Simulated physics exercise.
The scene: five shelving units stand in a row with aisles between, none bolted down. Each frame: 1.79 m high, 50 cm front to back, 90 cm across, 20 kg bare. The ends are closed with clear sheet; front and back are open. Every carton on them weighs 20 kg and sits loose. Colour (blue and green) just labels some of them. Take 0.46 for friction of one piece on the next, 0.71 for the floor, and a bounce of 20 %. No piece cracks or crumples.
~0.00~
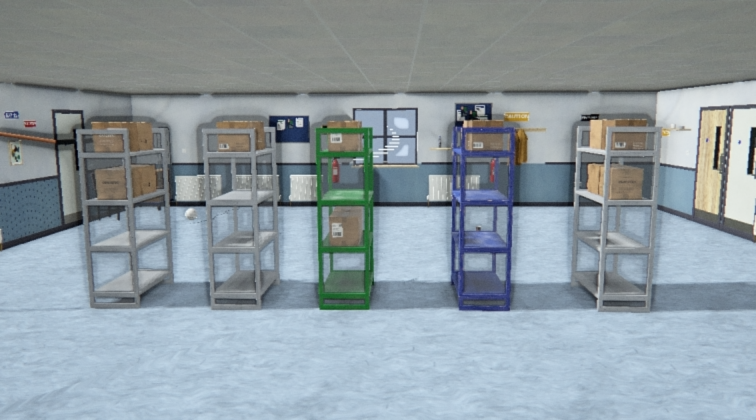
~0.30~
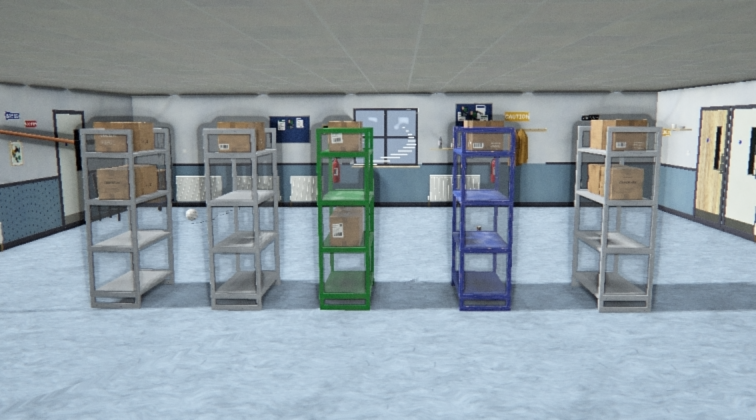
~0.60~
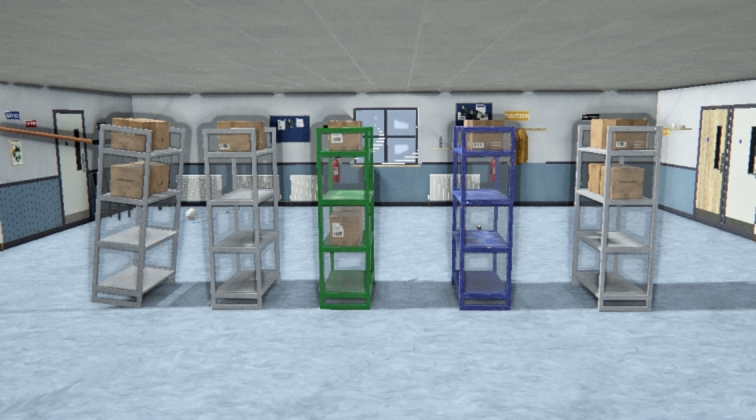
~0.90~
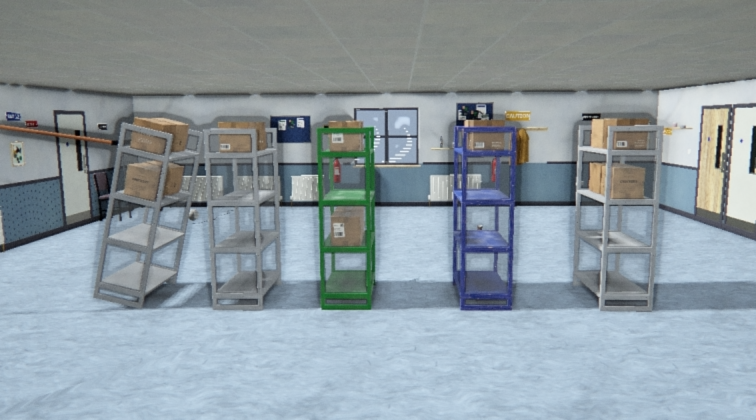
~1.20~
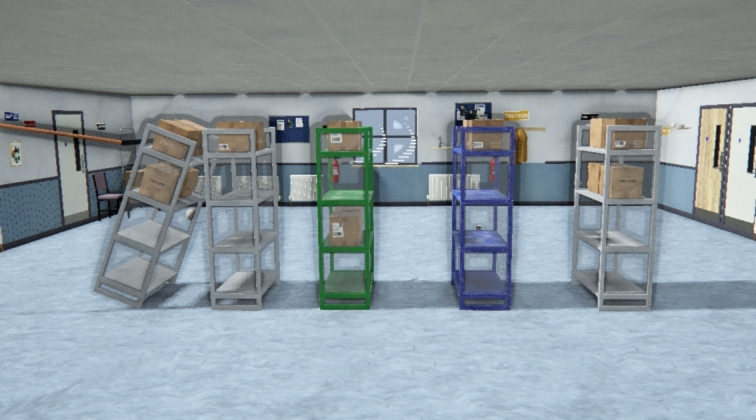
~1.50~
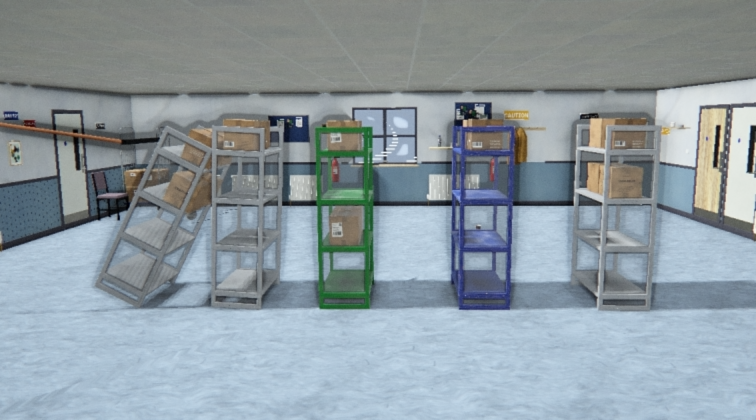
In this clip, five shelving units holding cardboard boxes stand in a row as the leftmost gray one tilts rightward until it leans against its gray neighbor, which shifts slightly, while the green, blue and far-right units stay still.
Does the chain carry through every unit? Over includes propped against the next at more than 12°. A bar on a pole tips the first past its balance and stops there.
Outcome: Every one goes over.
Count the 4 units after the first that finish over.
It comes to 4.
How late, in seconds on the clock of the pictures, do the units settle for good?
At about 5.5 s.
Around 3.06 s, 6 cartons spilt or dropped; 2 of the 4 other units over; green unit tipped 30°.
Around 4.40 s, 12 cartons spilt or dropped; 4 of the 4 other units over; green unit tipped 62°; blue unit tipped 51°.
Finally (5.7 s), 16 cartons spilt or dropped; 4 of the 4 other units over; blue unit tipped 73°; green unit tipped 67°. Not one is left standing. Seen by the last camera, middles, blue unit near (584, 253), green unit near (451, 245).
